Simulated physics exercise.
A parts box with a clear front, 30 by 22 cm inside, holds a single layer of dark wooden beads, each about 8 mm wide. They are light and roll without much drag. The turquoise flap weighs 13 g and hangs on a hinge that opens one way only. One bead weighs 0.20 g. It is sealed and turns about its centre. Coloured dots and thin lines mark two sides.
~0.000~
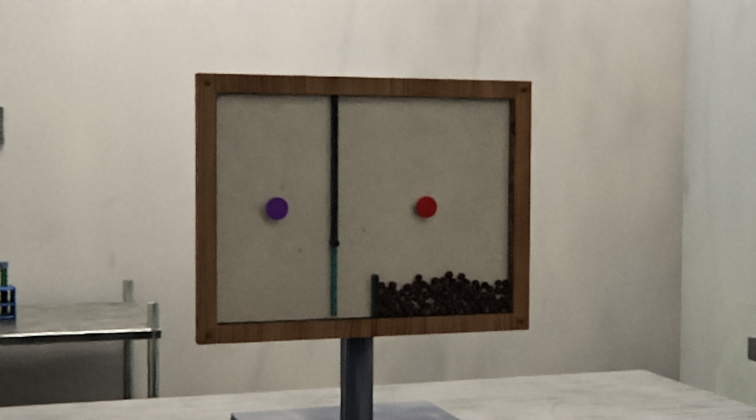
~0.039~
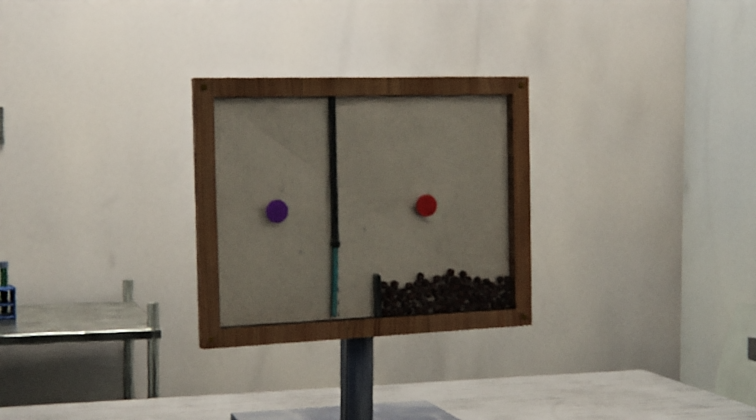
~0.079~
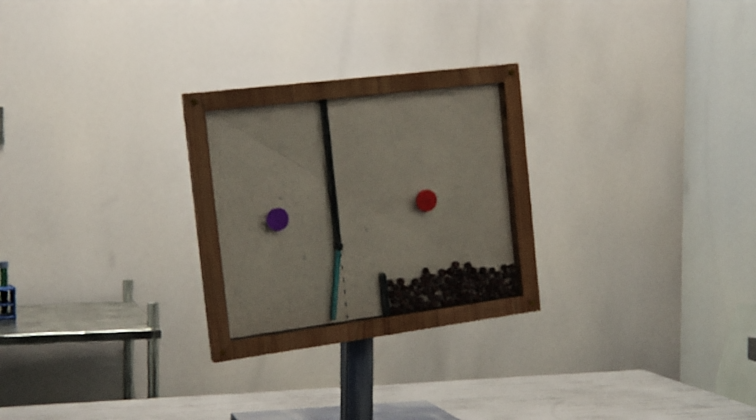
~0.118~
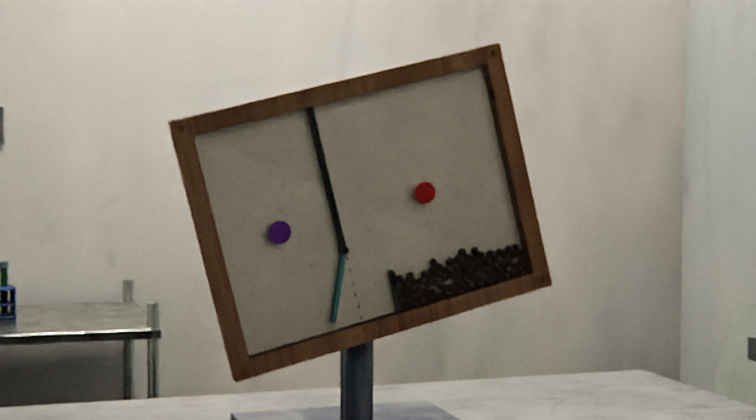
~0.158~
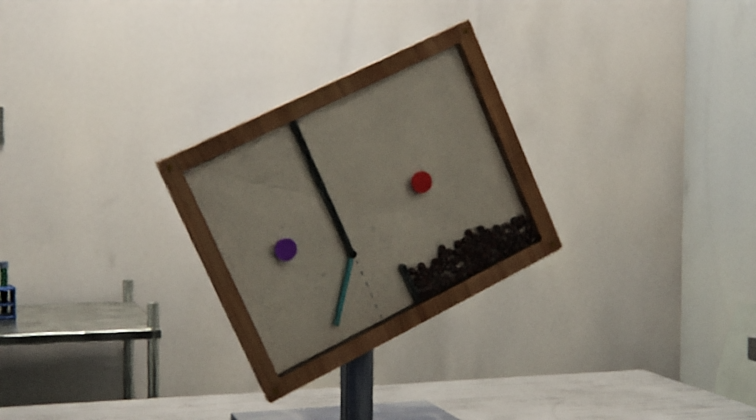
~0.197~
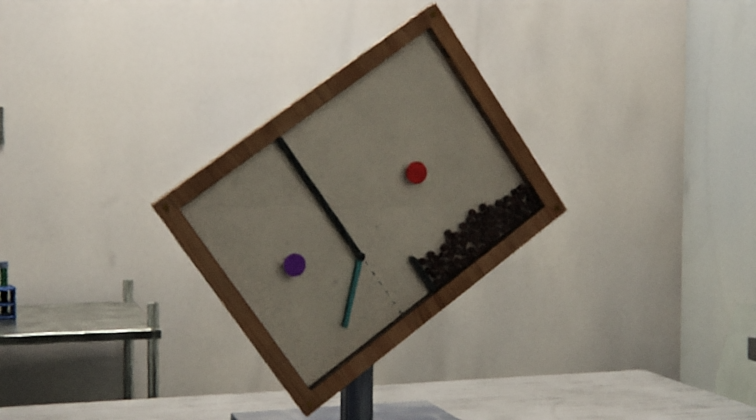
A wood-framed box with a clear front stands on a metal post above a pale tabletop, seen from the front by a still camera in a plain room with a metal side table at left. Inside are a purple disc left of a dark divider, a red disc right, and dark beads heaped lower right behind a short wall. The box turns anticlockwise, slightly then steeply, while the turquoise flap swings away from the divider's line and the beads stay heaped.
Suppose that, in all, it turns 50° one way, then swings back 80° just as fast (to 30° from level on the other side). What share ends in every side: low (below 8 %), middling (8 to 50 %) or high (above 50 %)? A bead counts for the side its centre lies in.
Red side: High; purple side: Low.
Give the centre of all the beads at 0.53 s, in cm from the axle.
About 8 cm right and 8 cm below.
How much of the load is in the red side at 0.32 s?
About 100 per cent.
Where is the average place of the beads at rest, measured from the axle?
Some 2 cm right and 12 cm below.
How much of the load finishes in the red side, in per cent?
Roughly 100 per cent.
By 0.32 s, it stands 50° anticlockwise; the beads' middle is 12 cm right of and level with the centre; red 100 %; turquoise flap open 29°.
By 0.53 s, it stands 10° anticlockwise; the beads' middle is 8 cm right of and 8 cm below the centre; red 100 %; turquoise flap open 19°.
By 0.74 s, it stands 30° clockwise; the beads' middle is 2 cm right of and 11 cm below the centre; red 100 %; turquoise flap shut.
At rest by 1.5 s, it stands 30° clockwise; red 100 %, purple 0 %; turquoise flap shut.
